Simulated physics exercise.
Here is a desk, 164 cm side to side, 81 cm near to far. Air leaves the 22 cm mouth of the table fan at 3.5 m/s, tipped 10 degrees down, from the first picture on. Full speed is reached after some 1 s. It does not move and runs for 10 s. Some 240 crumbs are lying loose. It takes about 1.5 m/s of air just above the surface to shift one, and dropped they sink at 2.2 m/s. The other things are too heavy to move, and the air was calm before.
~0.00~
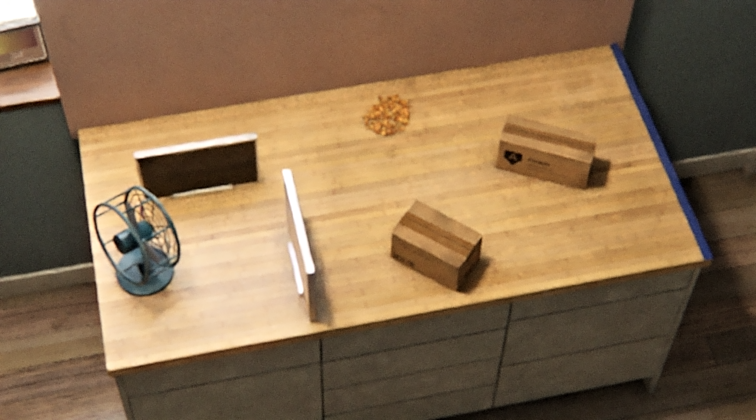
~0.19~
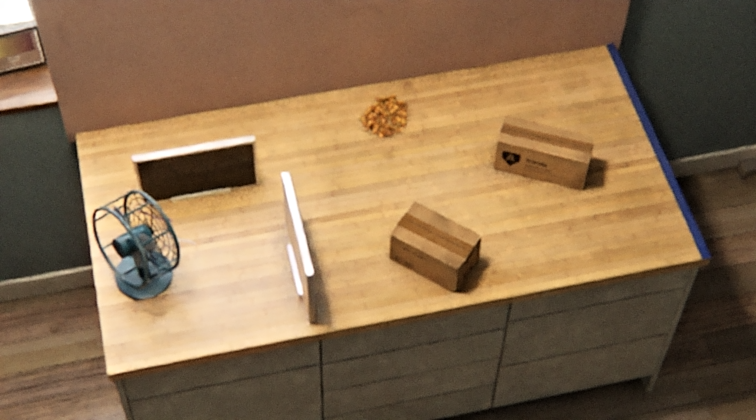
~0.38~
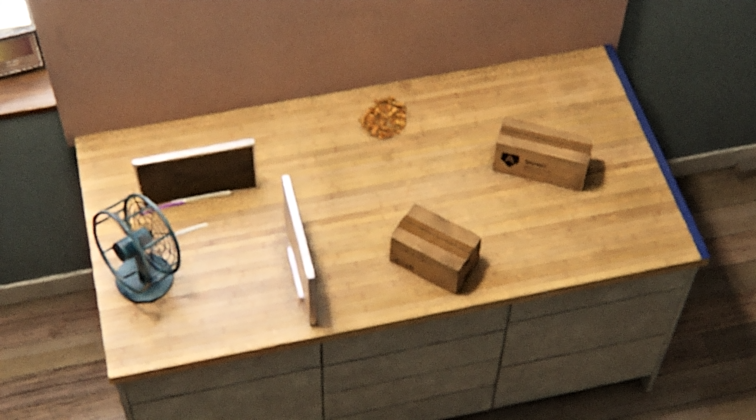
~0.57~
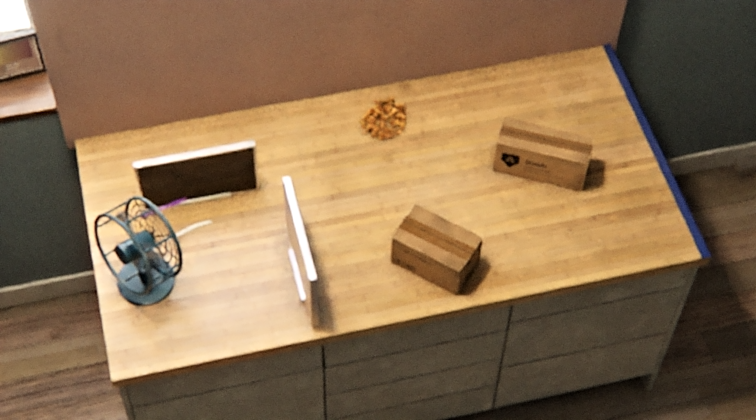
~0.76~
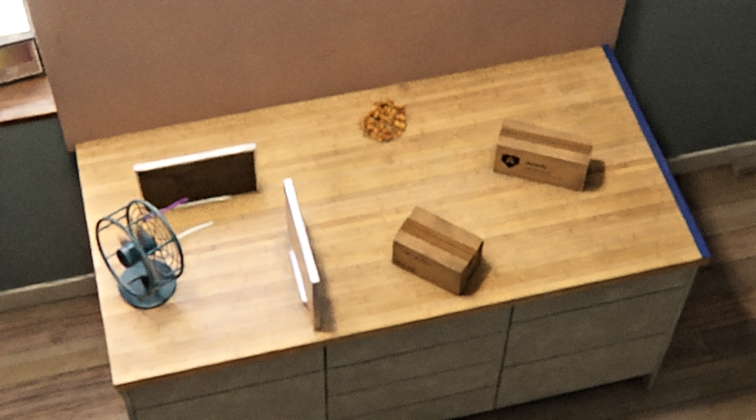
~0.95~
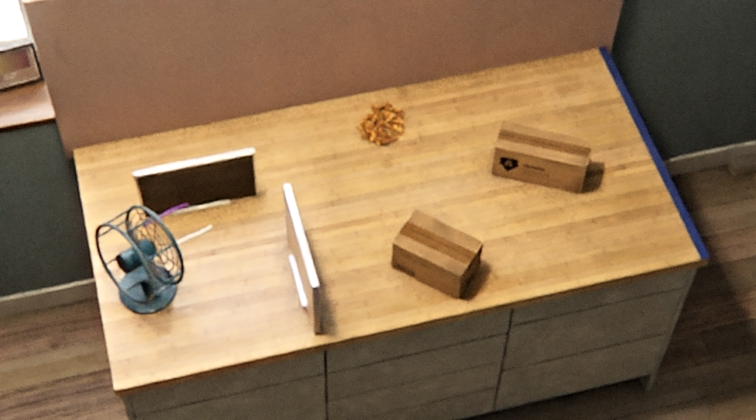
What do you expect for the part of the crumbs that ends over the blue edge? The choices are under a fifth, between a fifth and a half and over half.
Of the crumbs, not even a fifth end over the blue edge.
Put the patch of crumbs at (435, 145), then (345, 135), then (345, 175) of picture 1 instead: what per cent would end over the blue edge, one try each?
In turn about 80 %, 4 %, 40 %.
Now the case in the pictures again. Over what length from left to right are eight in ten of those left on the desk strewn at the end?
About 30 cm.
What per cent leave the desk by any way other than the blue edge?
Near 0 %.
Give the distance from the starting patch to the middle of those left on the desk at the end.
Roughly 5 cm.
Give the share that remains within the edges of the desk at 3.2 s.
Some 90 per cent.
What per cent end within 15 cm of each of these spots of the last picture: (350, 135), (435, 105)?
In turn about 60 %, 30 %.
After 2.0 s, 2 % are over the blue edge; the middle of those still in play is near (386, 115); 15 % have settled or left.
After 3.2 s, 5 % are over the blue edge; the middle of those still in play is near (385, 117); 25 % have settled or left.
After 5.5 s, 6 % are over the blue edge; the middle of those still in play is near (385, 117); 29 % have settled or left.
After 10.0 s, at the end, 7 % are over the blue edge; the middle of those still in play is near (385, 118).
